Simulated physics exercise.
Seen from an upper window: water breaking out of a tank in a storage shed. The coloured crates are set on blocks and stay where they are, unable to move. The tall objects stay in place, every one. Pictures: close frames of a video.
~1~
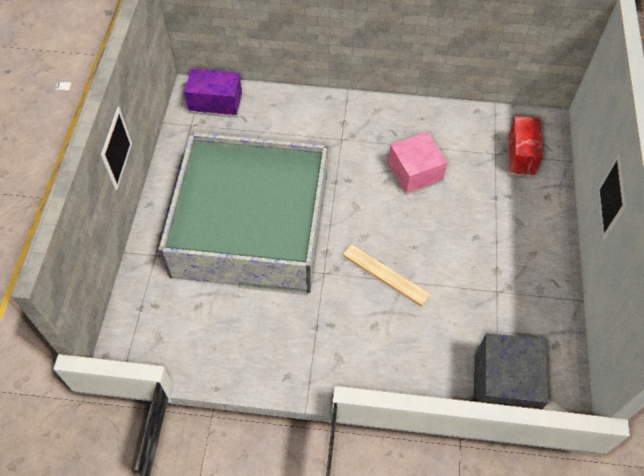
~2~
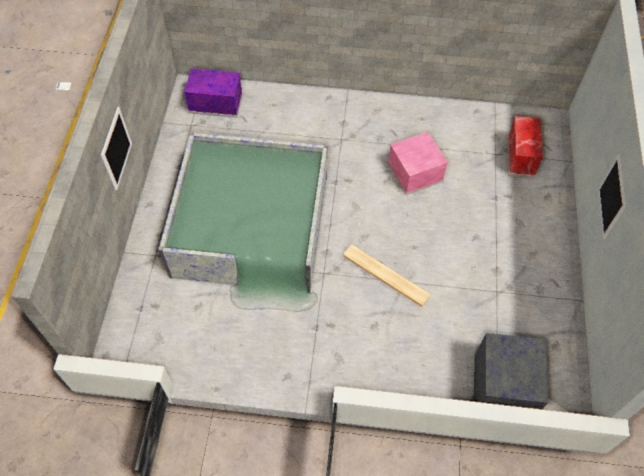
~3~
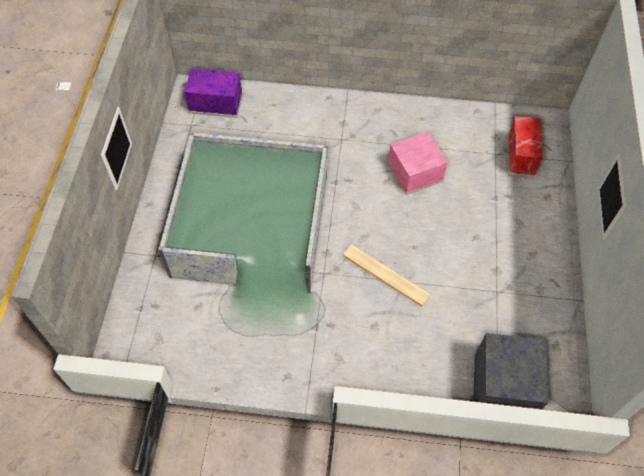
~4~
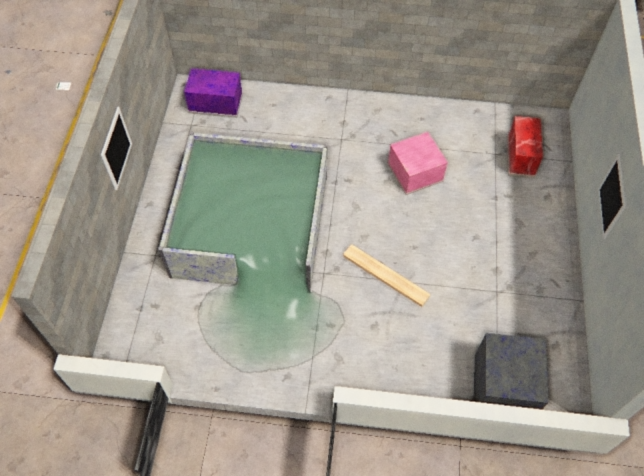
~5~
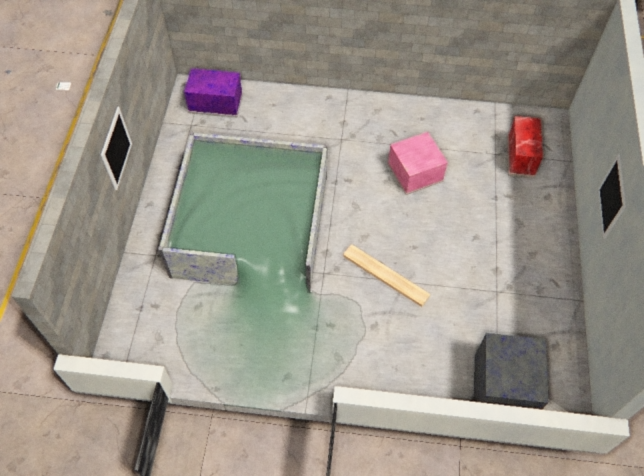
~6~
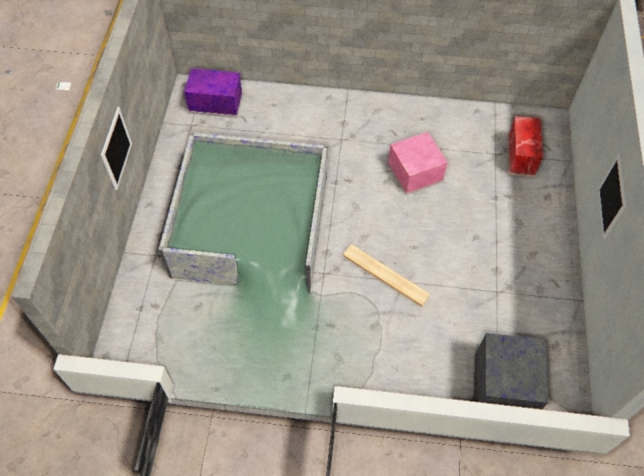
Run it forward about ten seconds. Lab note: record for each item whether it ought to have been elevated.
Looks like the red crate is out of reach of the water; looks like the purple crate is out of reach of the water; looks like the pink crate is within reach of the water.
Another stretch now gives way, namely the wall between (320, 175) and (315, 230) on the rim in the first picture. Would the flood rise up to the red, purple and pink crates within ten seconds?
Result: Red crate gets overtopped, purple crate gets overtopped, pink crate gets overtopped.
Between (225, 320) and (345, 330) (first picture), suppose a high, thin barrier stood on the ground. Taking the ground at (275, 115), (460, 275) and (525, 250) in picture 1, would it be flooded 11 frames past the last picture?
As listed: No water, flooded, flooded.
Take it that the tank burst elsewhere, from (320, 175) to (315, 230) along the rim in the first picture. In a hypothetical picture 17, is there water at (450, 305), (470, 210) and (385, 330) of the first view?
One by one, they turn out drenched, drenched and drenched.
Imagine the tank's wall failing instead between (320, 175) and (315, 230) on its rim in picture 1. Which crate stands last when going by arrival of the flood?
That would be the purple one.
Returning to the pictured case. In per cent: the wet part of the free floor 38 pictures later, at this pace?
I'd estimate some 65 per cent.
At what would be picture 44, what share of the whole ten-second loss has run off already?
My figure: 80 percent.
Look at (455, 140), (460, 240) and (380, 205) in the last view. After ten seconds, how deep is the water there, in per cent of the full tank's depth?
The depth comes out near 2, 2 and 4 per cent.
A moment on, water covers 20 % of the floor; the red crate not reached, the purple crate not reached, the pink crate not reached.
Next, water covers 20 % of the floor; the red crate not reached, the purple crate not reached, the pink crate not reached.
Then, water covers 40 % of the floor; the red crate not reached, the purple crate not reached, the pink crate not reached.
Later, water covers 65 % of the floor; the red crate water round its plinth, the purple crate not reached, the pink crate water round its plinth.
In the end, water covers 85 % of the floor; the red crate stayed above the water, the purple crate stayed above the water, the pink crate was topped.
